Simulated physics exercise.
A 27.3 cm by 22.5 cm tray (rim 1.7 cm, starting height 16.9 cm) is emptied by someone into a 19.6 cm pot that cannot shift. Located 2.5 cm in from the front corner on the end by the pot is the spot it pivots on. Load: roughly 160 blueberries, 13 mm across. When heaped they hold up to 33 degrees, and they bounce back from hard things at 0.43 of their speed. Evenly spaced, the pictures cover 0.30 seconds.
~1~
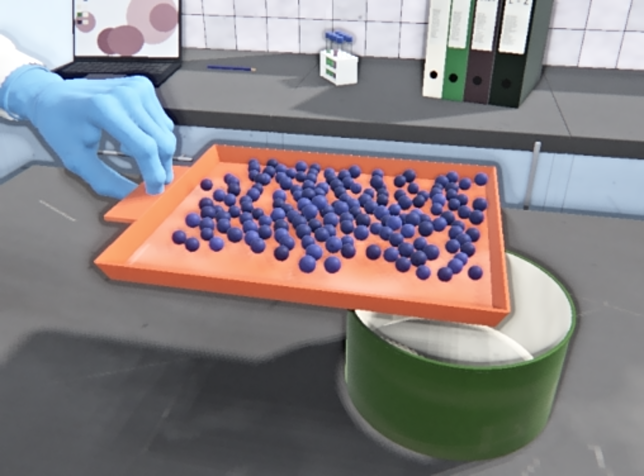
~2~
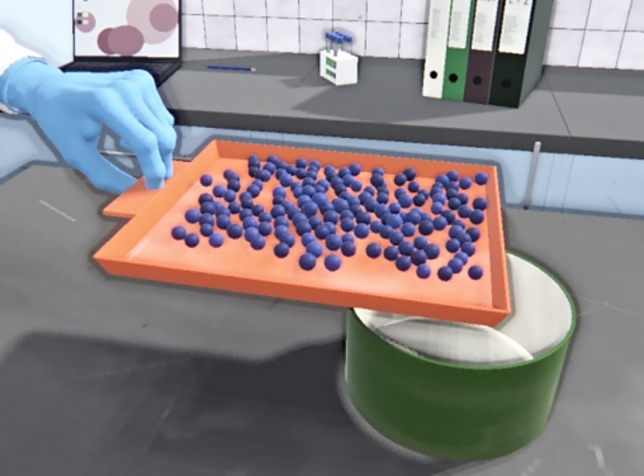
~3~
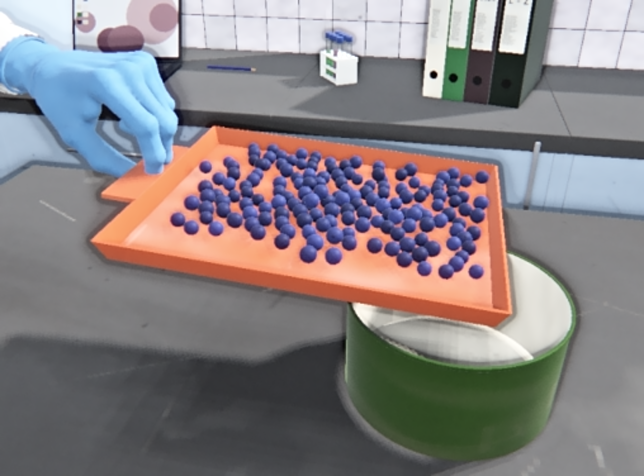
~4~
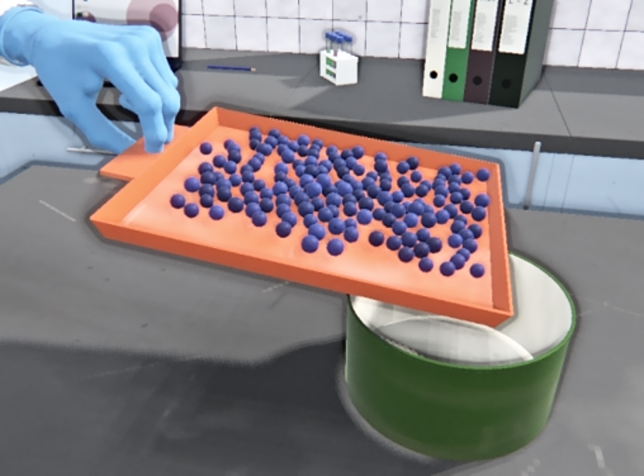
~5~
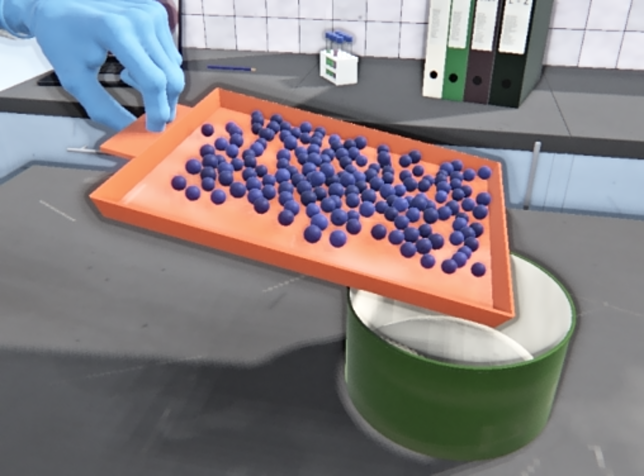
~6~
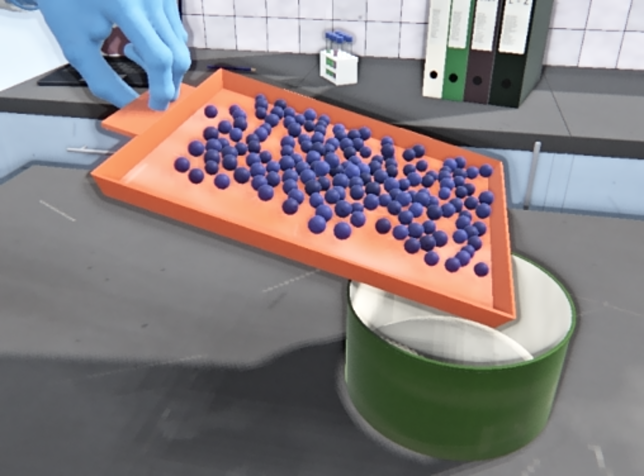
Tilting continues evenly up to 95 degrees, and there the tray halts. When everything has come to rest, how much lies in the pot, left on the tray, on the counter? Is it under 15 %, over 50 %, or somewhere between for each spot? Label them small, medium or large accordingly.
Pot - medium, tray - small, counter - large.
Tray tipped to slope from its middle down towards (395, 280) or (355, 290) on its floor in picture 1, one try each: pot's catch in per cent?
Approximately 0 percent, then 0 percent.
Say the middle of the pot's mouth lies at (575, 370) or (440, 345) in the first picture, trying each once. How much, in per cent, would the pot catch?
Close to 75 in a hundred, then close to 30 in a hundred.
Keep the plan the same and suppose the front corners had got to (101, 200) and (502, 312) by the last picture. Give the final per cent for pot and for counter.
In the pot: 0 per cent; on the counter: 100 per cent.
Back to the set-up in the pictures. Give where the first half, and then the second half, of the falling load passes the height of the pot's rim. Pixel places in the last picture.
First near (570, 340), later near (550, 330).
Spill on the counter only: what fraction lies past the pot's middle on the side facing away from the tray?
I reckon around 100 per cent.
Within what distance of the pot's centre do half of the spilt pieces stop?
Distance: Some 18 cm.
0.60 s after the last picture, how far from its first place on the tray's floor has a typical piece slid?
Roughly 7 cm.
Then, 0.60 s after the last picture, tilt 53 degrees; the tray holds 100 %, the pot 0 %.
Then, 0.99 s after the last picture, tilt 78 degrees; the tray holds 95 %, the pot 0 %.
Then, 1.47 s after the last picture, tilt 95 degrees; the tray holds 0 %, the pot 25 %.
In the end, pot 25 %, tray 0 %, counter 75 %.
